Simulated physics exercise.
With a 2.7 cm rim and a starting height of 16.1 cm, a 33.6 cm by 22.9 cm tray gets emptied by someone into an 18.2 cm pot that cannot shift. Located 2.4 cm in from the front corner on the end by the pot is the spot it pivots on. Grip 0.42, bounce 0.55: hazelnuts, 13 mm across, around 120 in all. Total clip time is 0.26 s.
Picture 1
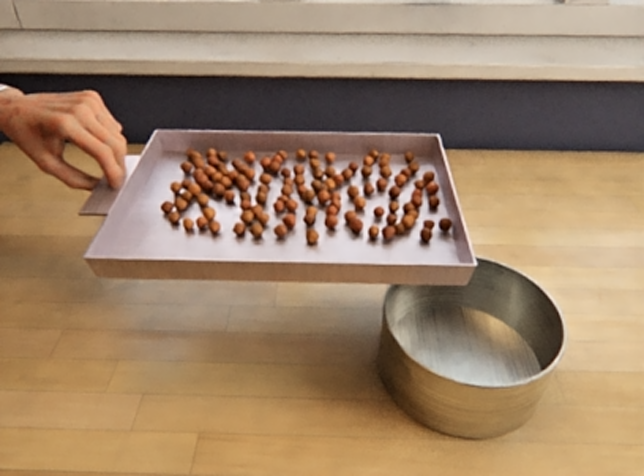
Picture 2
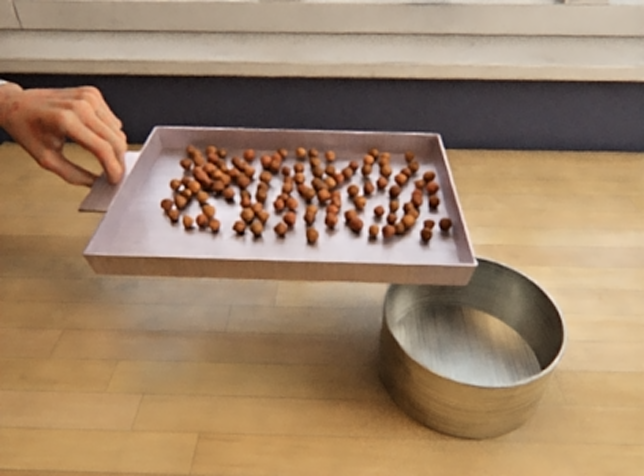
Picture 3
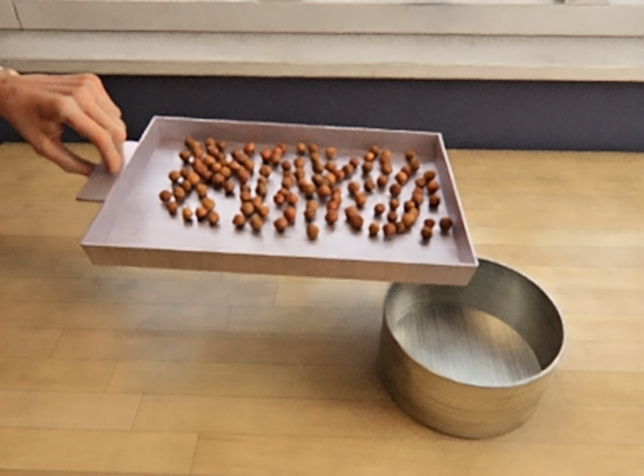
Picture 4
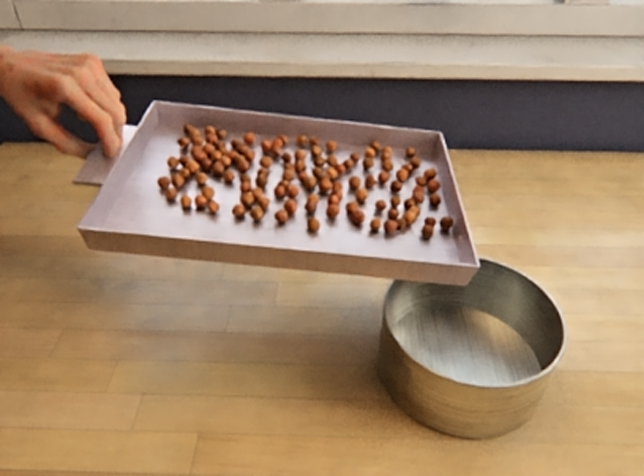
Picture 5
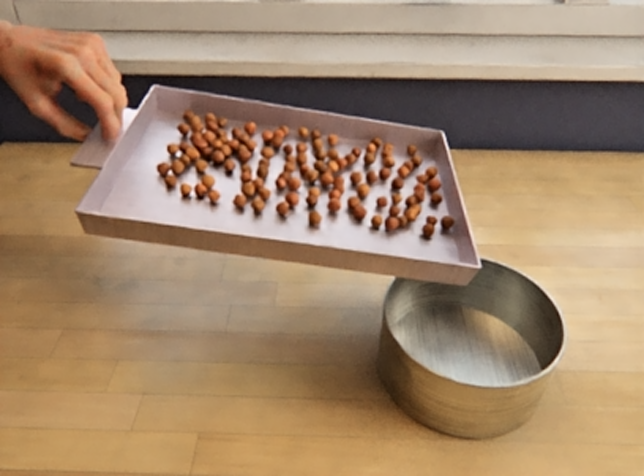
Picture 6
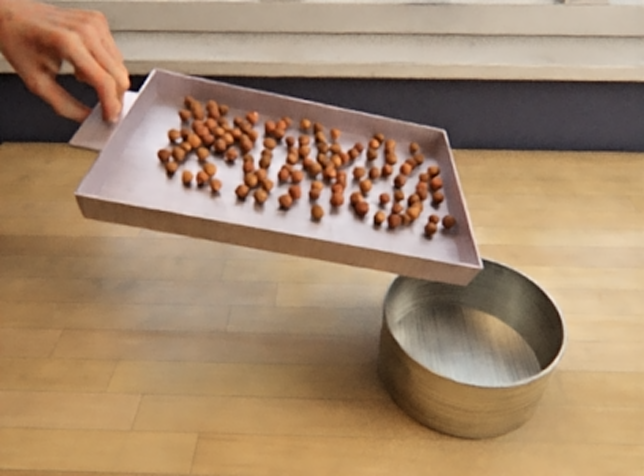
A hand at the left grips the tab of a shallow, pale pinkish tray above a light wooden tabletop, seen from slightly above, with a dark band and pale ledge behind. Small round brown pieces lie scattered across the tray, and a round silver metal pot sits below its right end. The hand slowly raises the left end, slanting the tray down toward the right, while the pot and camera stay still.
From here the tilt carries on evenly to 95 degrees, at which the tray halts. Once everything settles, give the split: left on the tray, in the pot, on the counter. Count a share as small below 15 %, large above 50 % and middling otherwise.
Tray: Small. Pot: Large. Counter: Middling.
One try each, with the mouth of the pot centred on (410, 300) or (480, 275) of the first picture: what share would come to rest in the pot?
Estimates: 5 % and 70 %, in that order.
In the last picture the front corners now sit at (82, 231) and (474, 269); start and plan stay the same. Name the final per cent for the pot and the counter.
You'd end with pot at 65 and counter at 35.
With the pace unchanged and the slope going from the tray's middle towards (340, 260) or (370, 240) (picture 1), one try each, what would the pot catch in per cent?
That would be close to 55 per cent, then close to 90 per cent.
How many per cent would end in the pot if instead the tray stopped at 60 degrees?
Pot share: About 5 per cent.
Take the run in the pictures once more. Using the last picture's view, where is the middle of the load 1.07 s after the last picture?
Load centre, approx.: (468, 183) px.
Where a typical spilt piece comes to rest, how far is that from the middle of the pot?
18 cm.
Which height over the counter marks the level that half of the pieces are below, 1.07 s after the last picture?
Around 20 cm up.
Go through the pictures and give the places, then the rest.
The first frame shows tray tilt 0 degrees, front corners at (89, 254) and (471, 262); middle of the pieces at (303, 191); pot at (473, 312).
The second frame shows tray tilt 1 degrees, front corners at (88, 251) and (472, 262); middle of the pieces at (303, 189).
The third frame shows tray tilt 3 degrees, front corners at (86, 241) and (473, 263); middle of the pieces at (303, 185).
The fourth frame shows tray tilt 6 degrees, front corners at (83, 225) and (474, 263), lowest corner right front; middle of the pieces at (304, 177).
The fifth frame shows tray tilt 9 degrees, front corners at (82, 208) and (476, 264), lowest corner right front; middle of the pieces at (305, 170).
The sixth frame shows tray tilt 12 degrees, front corners at (81, 191) and (478, 264), lowest corner right front; middle of the pieces at (308, 163); pot at (473, 312).
Then, 0.64 s after the last picture, tilt 51 degrees; the tray holds 100 %, the pot 0 %.
Then, 1.07 s after the last picture, tilt 77 degrees; the tray holds 95 %, the pot 5 %.
Then, 1.58 s after the last picture, tilt 95 degrees; the tray holds 30 %, the pot 35 %.
In the end, tray 0 %, pot 65 %, counter 35 %.
